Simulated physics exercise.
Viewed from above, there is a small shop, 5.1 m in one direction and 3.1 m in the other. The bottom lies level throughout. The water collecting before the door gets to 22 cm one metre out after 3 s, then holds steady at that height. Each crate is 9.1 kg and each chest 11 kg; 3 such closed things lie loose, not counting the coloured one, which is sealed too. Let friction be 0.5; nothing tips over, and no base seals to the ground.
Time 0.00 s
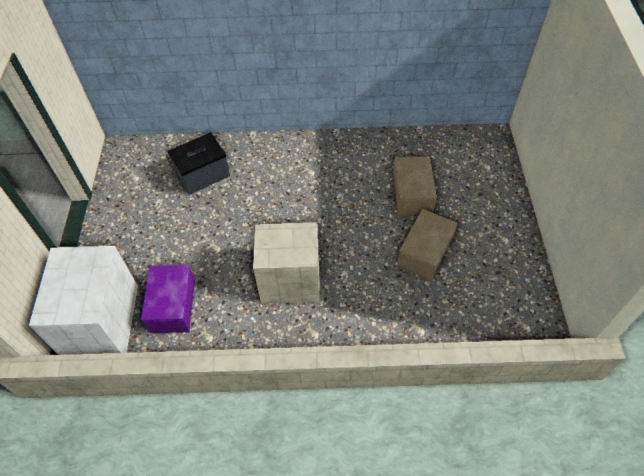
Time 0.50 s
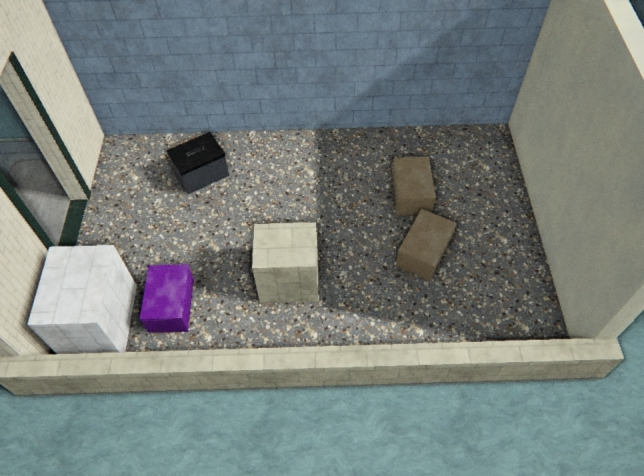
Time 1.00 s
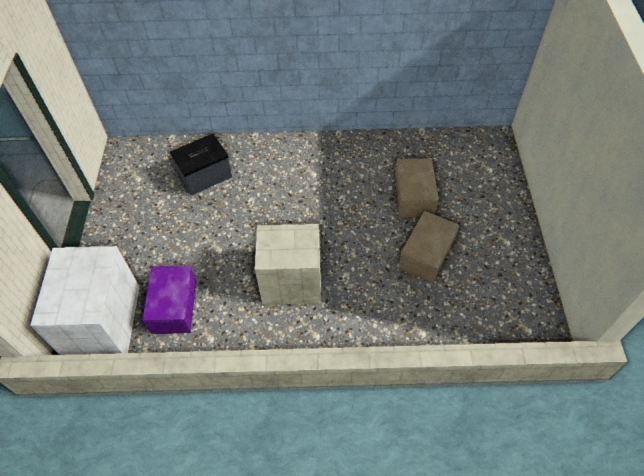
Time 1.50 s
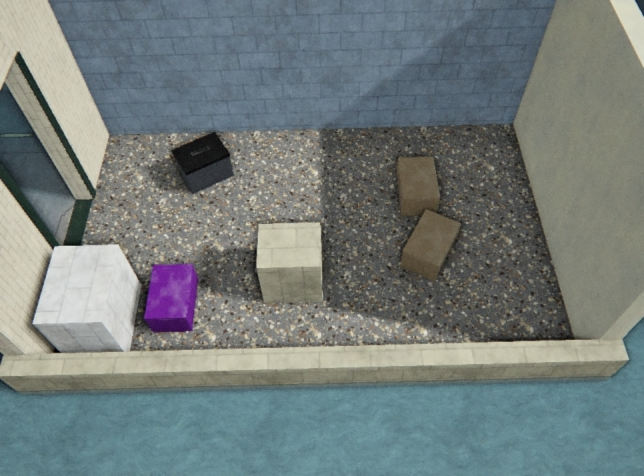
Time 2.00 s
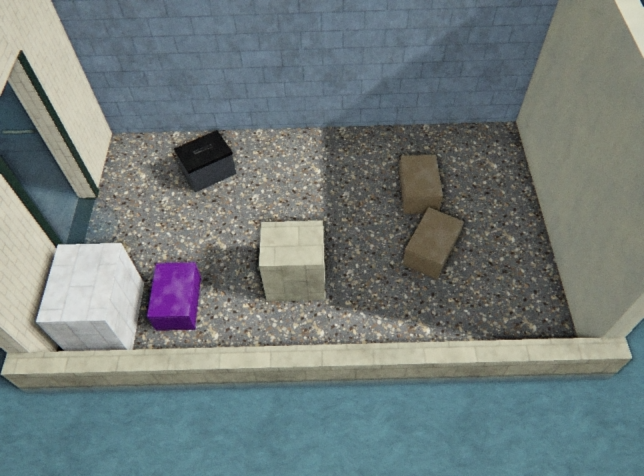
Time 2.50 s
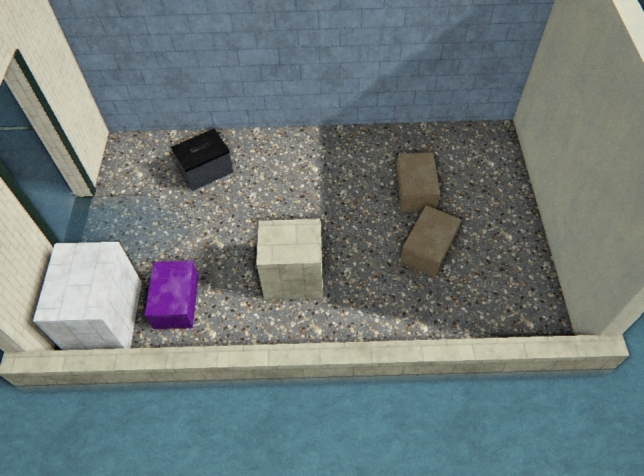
Blue-green water lies outside a small shop seen from above, and late on a thin sheet of it slips through the doorway at left and spreads a little across the speckled floor. A white block and a purple crate sit at lower left, a pale block near the middle, a black box behind, and two brown ones at right. Nothing else shifts, though the view wavers very slightly.
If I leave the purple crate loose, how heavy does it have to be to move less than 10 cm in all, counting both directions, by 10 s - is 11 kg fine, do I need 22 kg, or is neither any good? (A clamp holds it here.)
You need 22 kg.
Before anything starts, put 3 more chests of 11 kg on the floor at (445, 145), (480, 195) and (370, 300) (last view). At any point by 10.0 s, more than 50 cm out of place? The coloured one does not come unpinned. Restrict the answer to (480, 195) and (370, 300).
Order as asked: Goes beyond / stays within.
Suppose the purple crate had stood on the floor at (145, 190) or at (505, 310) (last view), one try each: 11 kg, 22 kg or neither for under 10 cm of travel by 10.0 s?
One by one: Neither mass suffices; neither mass suffices.
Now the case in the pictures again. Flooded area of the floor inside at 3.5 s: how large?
About 4.0 m2.
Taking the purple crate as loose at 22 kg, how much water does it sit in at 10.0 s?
About 7 cm.
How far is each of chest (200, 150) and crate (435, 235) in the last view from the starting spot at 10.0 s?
Net displacement, in order: 300 cm; 80 cm.
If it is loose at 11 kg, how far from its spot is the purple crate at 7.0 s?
I'd put it at roughly 40 cm.
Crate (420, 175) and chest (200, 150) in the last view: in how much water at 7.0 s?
Close to 10 and 5 centimetres.
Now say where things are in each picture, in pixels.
In the first frame, the purple crate at (166, 291), on the bottom; 0.0 m2 under water; 0 of 4 have shifted.
In the second frame, the purple crate at (165, 291), on the bottom; water covers 0.0 m2; 0 of 4 have shifted.
In the third frame, the purple crate at (167, 292), on the bottom; 0.0 m2 under water; 0 of 4 have shifted.
In the fourth frame, the purple crate at (169, 290) rests on the ground; water covers 0.0 m2; 0 of 4 have shifted.
In the fifth frame, the purple crate at (172, 289), on the bottom; 0.2 m2 under water; 0 of 4 have shifted.
In the sixth frame, the purple crate at (169, 287) rests on the ground; water covers 0.9 m2; 0 of 4 have shifted.
After 3.5 s the purple crate would be 0 cm from its start with 11 kg and 0 cm from its start with 22 kg; 2 cm of water round it then.
After 4.5 s the purple crate would be 14 cm from its start with 11 kg and 0 cm from its start with 22 kg; 3 cm of water round it then.
After 7.0 s the purple crate would be 40 cm from its start with 11 kg and 0 cm from its start with 22 kg; 6 cm of water round it then.
After 10.0 s the purple crate would be 32 cm from its start with 11 kg and 0 cm from its start with 22 kg; 7 cm of water round it then.
